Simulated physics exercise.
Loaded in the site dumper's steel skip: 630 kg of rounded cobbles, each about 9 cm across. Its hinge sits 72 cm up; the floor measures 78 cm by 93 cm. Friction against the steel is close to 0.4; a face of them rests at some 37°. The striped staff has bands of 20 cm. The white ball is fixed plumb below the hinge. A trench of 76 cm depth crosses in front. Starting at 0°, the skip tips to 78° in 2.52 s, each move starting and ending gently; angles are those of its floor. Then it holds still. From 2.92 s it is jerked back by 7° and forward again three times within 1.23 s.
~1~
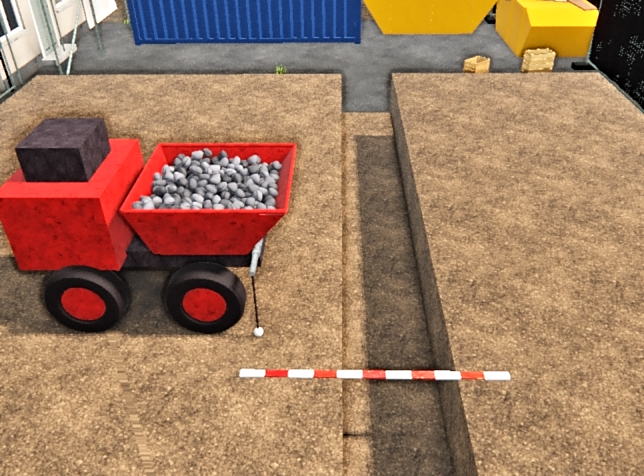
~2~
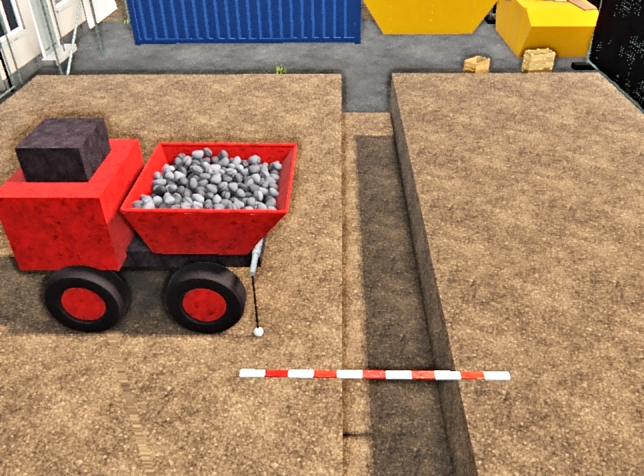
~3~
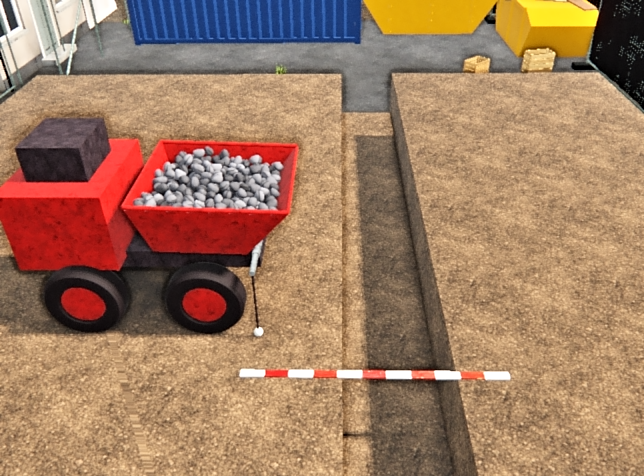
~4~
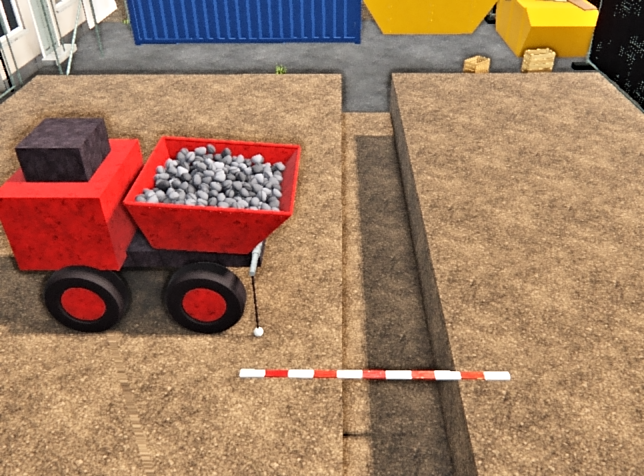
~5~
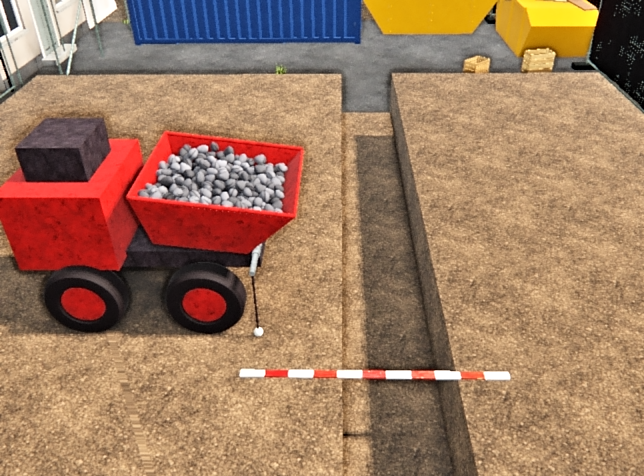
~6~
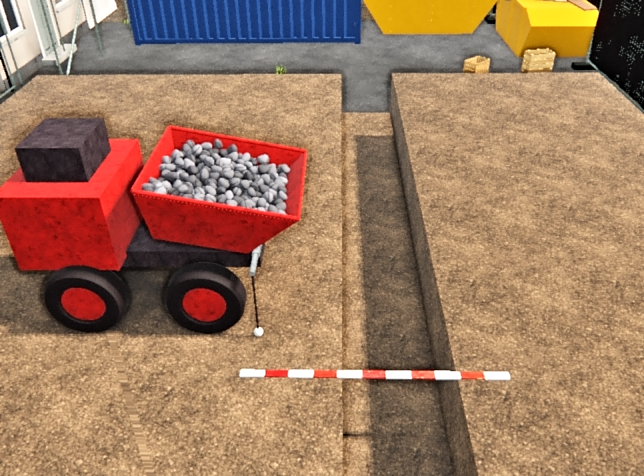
On a building site, a red dumper slowly tilts its stone-filled skip to the right.
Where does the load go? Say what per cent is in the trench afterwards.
Some 100 per cent of it.
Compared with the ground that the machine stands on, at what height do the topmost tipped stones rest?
About 36 cm below it.
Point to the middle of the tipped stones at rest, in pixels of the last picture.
Their middle is at about (392, 339).
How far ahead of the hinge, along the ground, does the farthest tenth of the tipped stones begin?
About 160 cm.
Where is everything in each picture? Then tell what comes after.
In the first frame, the skip is at 0°, its lip at (286, 212); the top of the load is at (193, 168).
The second frame shows lip at (286, 212), floor tilted 1°, highest stones at (194, 167).
In the third frame, the skip is at 2°, its lip at (288, 213); the top of the load is at (195, 166).
The fourth frame shows lip at (291, 215), floor tilted 4°, highest stones at (195, 163).
In the fifth frame, the skip is at 7°, its lip at (295, 217); the top of the load is at (182, 162).
In the sixth frame, the skip is at 11°, its lip at (299, 219); the top of the load is at (183, 160).
A little later the floor is at 66°; 98 % in the skip, 1 % in the trench; the foremost stones are at (352, 261).
Then the floor is at 78°; 35 % in the skip, 2 % short of the trench, 63 % in the trench; the foremost stones are at (433, 367).
Later still the floor is at 78°; 0 % in the skip, 100 % in the trench; the foremost stones are at (432, 355).
In the end the floor is at 78°; 0 % in the skip, 100 % in the trench; the foremost stones are at (432, 355).
